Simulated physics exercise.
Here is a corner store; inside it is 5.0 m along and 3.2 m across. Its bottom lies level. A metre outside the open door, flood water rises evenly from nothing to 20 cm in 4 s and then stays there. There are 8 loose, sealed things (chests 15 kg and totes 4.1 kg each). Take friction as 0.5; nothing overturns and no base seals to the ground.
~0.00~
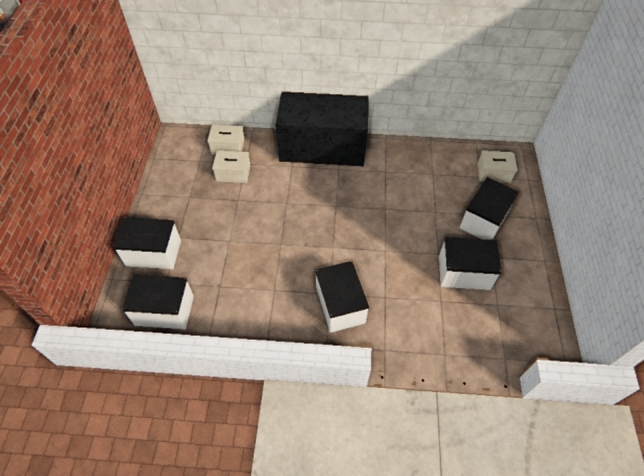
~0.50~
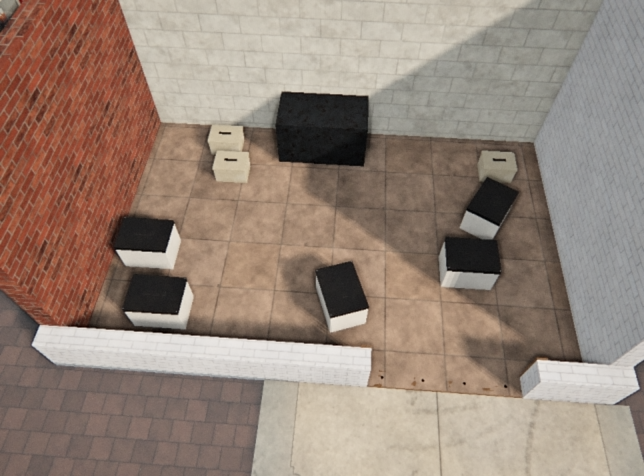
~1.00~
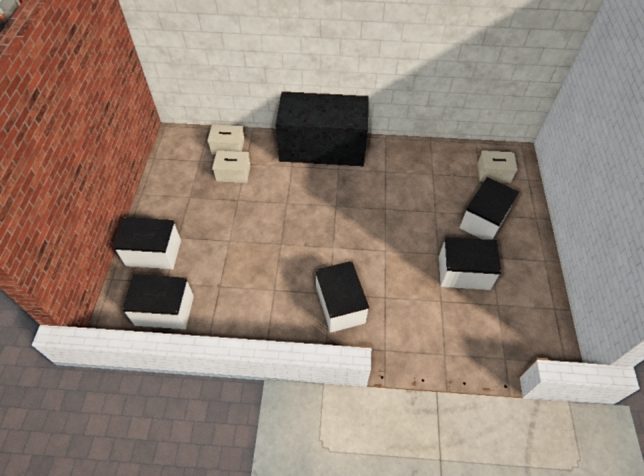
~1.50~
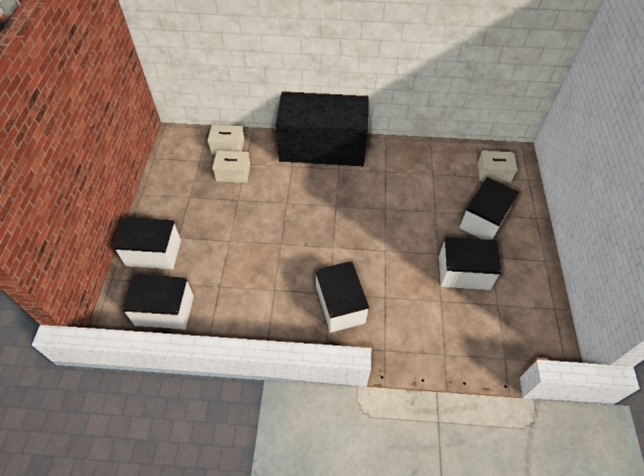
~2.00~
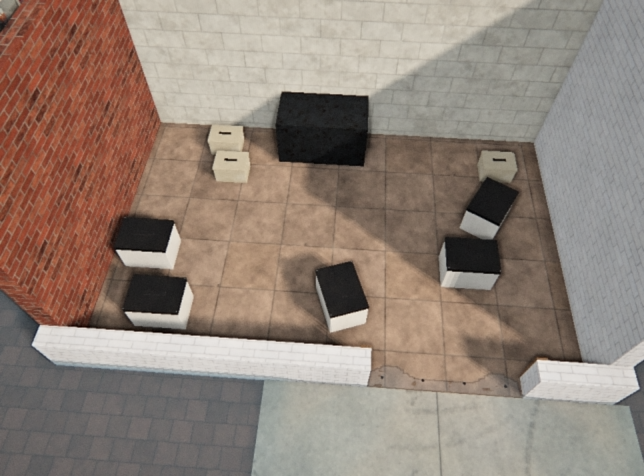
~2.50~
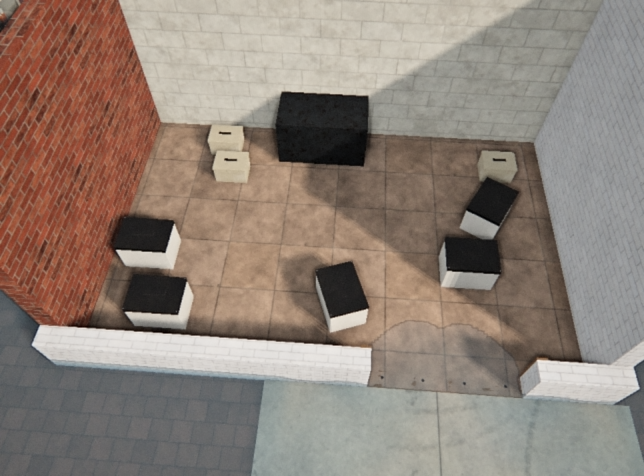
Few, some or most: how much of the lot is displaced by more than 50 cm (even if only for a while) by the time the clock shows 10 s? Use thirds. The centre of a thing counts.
It is from one to two thirds.
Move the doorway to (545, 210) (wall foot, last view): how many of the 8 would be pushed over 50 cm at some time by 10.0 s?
Then 5.
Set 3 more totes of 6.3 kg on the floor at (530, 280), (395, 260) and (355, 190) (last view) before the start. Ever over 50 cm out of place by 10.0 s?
In turn: Past it, more, past it.
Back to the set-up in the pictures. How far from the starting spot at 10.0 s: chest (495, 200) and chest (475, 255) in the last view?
In turn: 60 cm, 200 cm.
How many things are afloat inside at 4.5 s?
I count 0.
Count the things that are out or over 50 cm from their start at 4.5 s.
0 of them.
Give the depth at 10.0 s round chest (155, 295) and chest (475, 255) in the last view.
About 4 and 13 cm.
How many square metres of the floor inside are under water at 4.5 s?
Roughly 5.5 m2.
After 3.5 s 0 of 8 are over 50 cm from their spots; 0 afloat.
After 4.5 s 0 of 8 are over 50 cm from their spots; 0 afloat.
After 7.0 s 2 of 8 are over 50 cm from their spots; 3 afloat.
After 10.0 s 4 of 8 are over 50 cm from their spots, and 4 have been at some point; 5 afloat.
